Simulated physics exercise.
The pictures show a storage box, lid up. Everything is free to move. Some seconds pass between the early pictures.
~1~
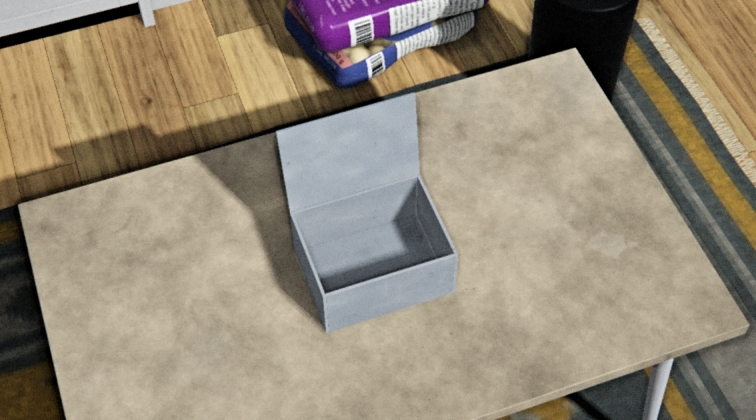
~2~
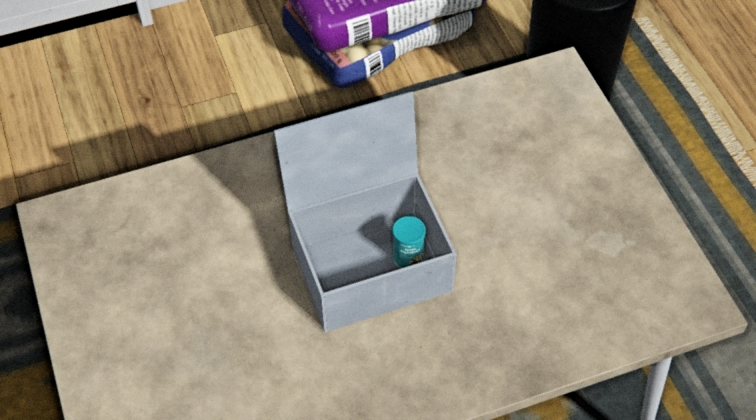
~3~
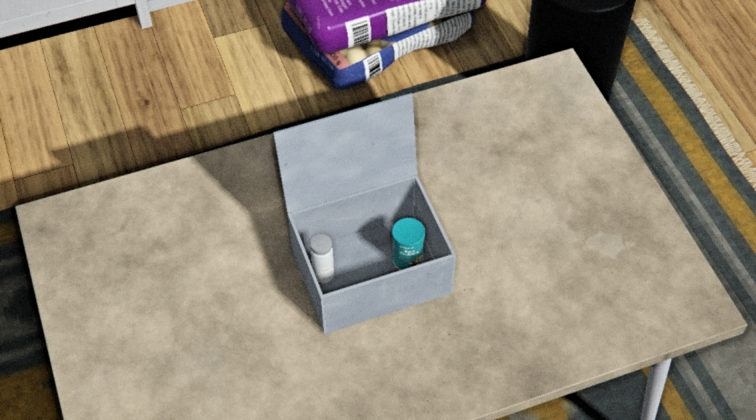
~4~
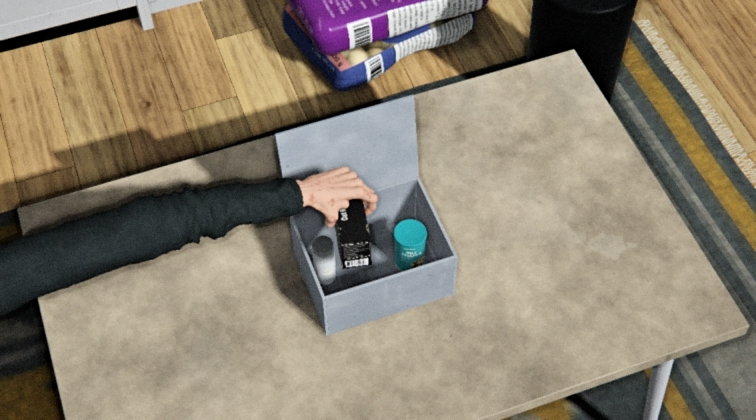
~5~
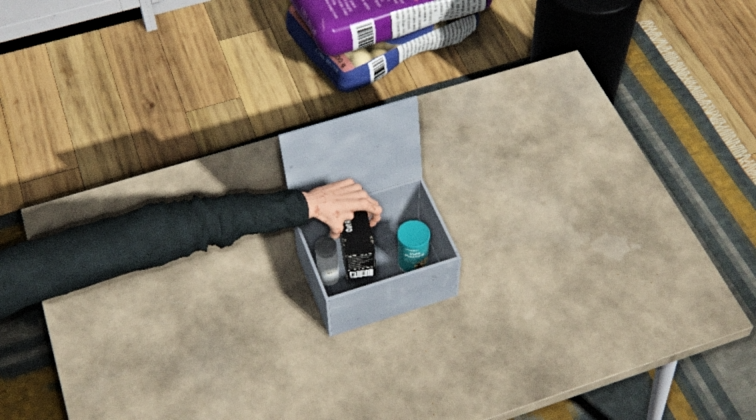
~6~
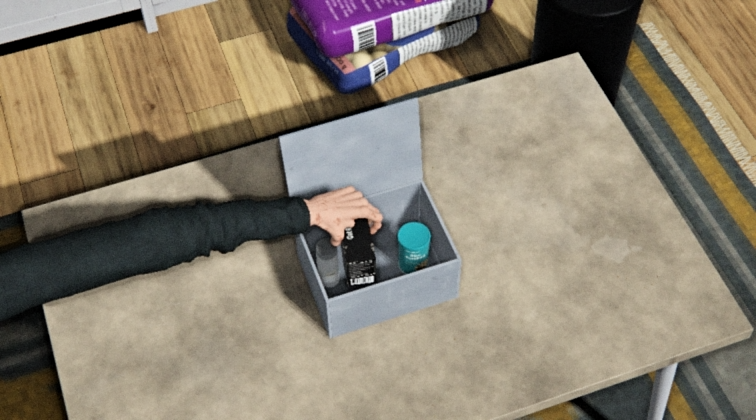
A teal-lidded container appeared in the open gray box on the table, then a white shaker to its left, before a hand from the left lowered a black carton between them.
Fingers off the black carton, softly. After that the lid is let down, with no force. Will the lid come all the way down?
Here the lid shuts flat.
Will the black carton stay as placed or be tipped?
It stays as placed.
Then, 1.10 s past the last view, lid starting down; black carton displaced about its own width near (357, 273).
Then, 1.90 s past the last view, lid 38° above the rim; black carton displaced about its own width near (357, 273).
Finally, lid shut; moved from the start, black carton; the other 2 still in place. Final places as the last picture's camera would see them, black carton near (357, 273).
